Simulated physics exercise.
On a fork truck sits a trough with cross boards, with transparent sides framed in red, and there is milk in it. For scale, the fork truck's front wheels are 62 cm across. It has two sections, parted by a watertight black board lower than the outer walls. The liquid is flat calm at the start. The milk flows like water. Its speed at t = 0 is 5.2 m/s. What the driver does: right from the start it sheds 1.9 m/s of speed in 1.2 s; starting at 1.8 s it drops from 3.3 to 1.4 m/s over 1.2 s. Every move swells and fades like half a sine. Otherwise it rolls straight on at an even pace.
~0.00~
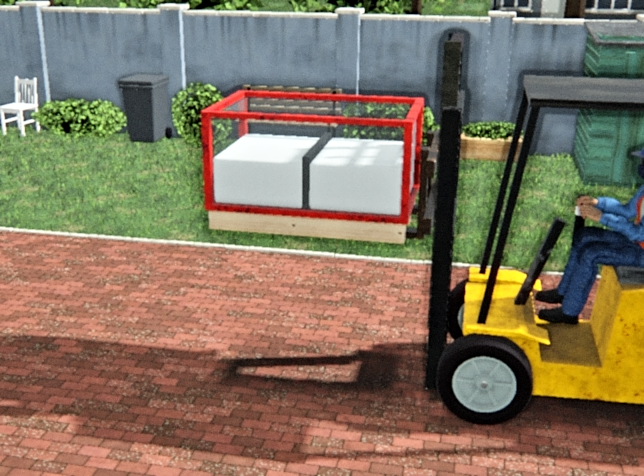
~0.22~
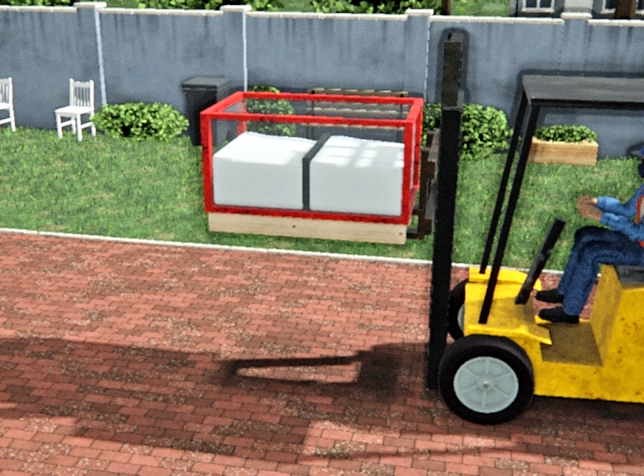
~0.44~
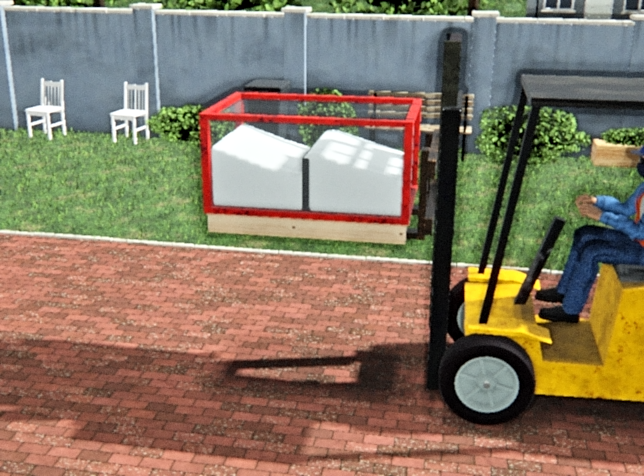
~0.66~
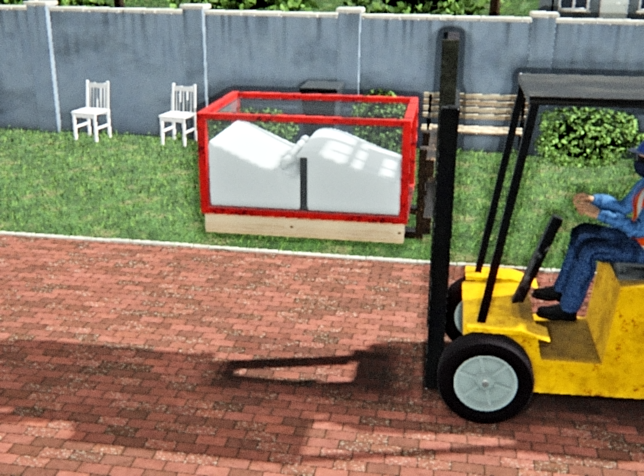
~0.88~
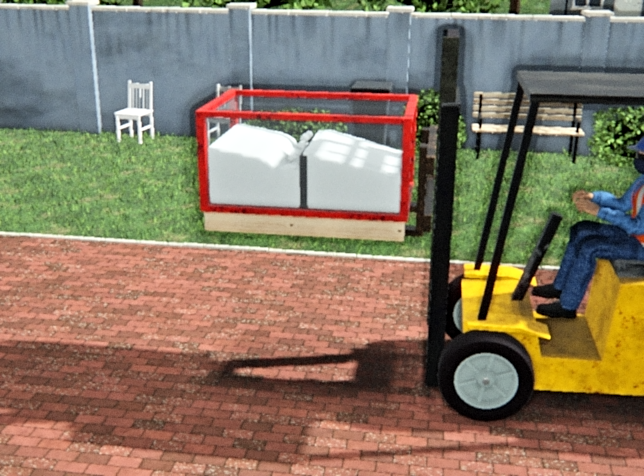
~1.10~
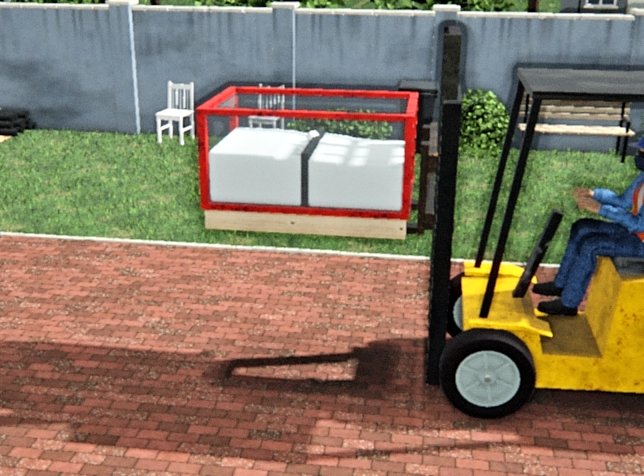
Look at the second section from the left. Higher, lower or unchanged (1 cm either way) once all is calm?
It ends down.
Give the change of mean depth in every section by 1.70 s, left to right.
From the left: 2 up, 2 down.
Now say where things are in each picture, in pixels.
The first frame shows levels, left to right, (256, 157), (362, 163); board top at (306, 158); the front is on the left, levels are read along the near wall; a wheel hub at (484, 388).
The second frame shows levels, left to right, (256, 158), (362, 164).
The third frame shows levels, left to right, (255, 159), (361, 165).
The fourth frame shows levels, left to right, (253, 156), (359, 166).
The fifth frame shows levels, left to right, (252, 152), (359, 165).
The sixth frame shows levels, left to right, (253, 151), (361, 163); a wheel hub at (488, 382).
After 1.70 s the sections hold 33, 30 cm, left to right.
After 2.60 s the sections hold 34, 29 cm, left to right.
After 3.50 s the sections hold 34, 29 cm, left to right.
After 5.99 s the sections hold 34, 29 cm, left to right.
